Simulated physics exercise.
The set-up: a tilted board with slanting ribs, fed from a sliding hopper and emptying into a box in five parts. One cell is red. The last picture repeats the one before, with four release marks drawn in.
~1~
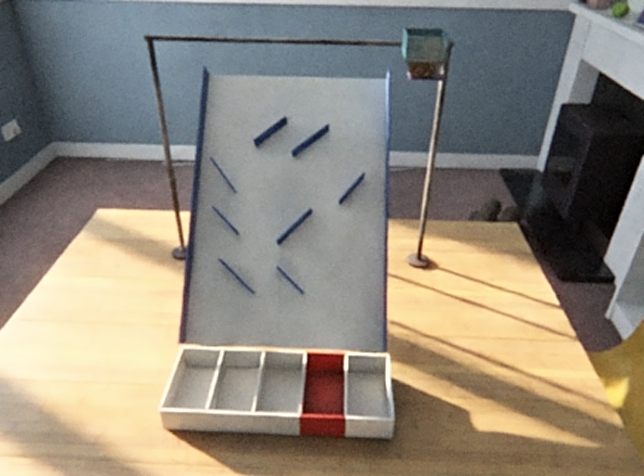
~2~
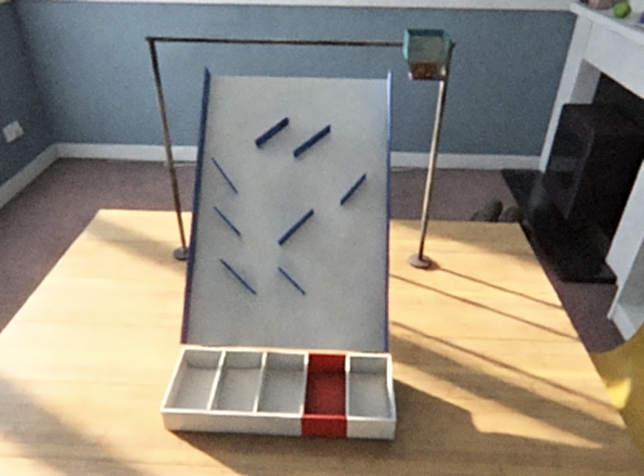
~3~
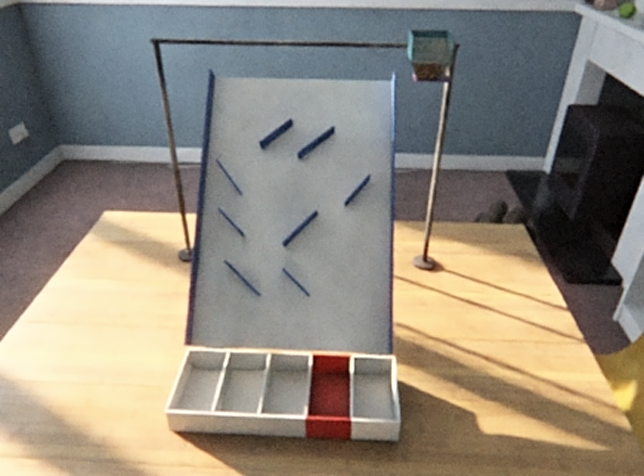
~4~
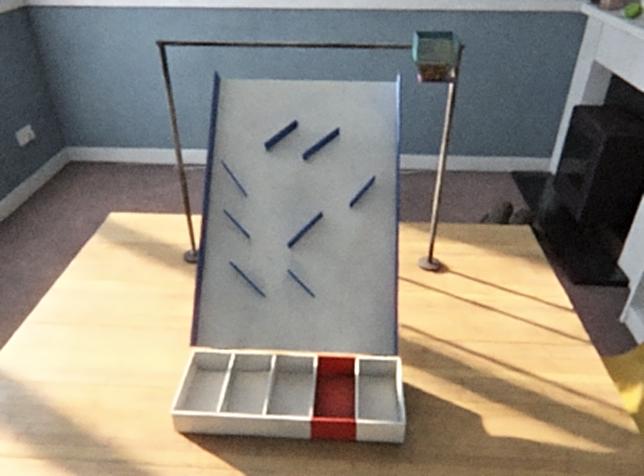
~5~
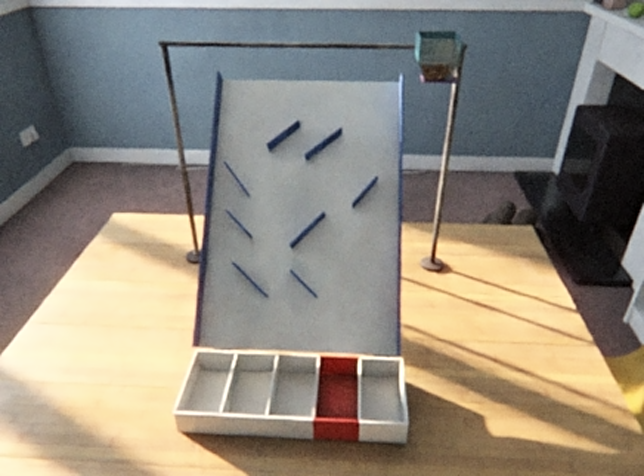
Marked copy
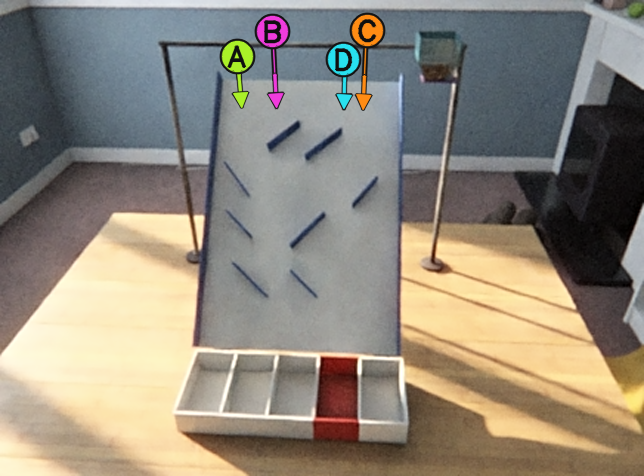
View drifting slightly left over a motionless tilted board with blue ribs, a hopper and a five-part box, one cell red.
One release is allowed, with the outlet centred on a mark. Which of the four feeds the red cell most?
Mark C does it best.
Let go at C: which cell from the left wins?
The fourth.
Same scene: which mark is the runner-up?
Here it is mark D.
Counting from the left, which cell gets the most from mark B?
The third from the left.
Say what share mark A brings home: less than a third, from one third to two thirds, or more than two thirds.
Less than a third.
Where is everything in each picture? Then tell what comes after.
The first frame shows hopper near (422, 68), allspice berries, door shut.
The second frame shows ribs (255, 141) to (287, 117), (293, 152) to (330, 125), (212, 158) to (235, 189).
The third frame shows ribs (345, 202) to (370, 175), (218, 208) to (242, 233), (282, 244) to (317, 210).
The fourth frame shows ribs (230, 262) to (263, 295), (288, 270) to (314, 296).
The fifth frame shows red cell near (336, 428), number 4 of 5 from the left.
On the marked copy, mark A meets the board at (241, 102); mark B meets the board at (276, 102); mark C meets the board at (363, 104); mark D meets the board at (344, 103).
With A, a small share in the red cell, the bulk in other cells.
With B, a small share in the red cell, the bulk in other cells, only a few outside the box.
With C, close to half in the red cell, close to a third in other cells, a small share outside the box.
With D, close to a third in the red cell, close to two thirds in other cells.
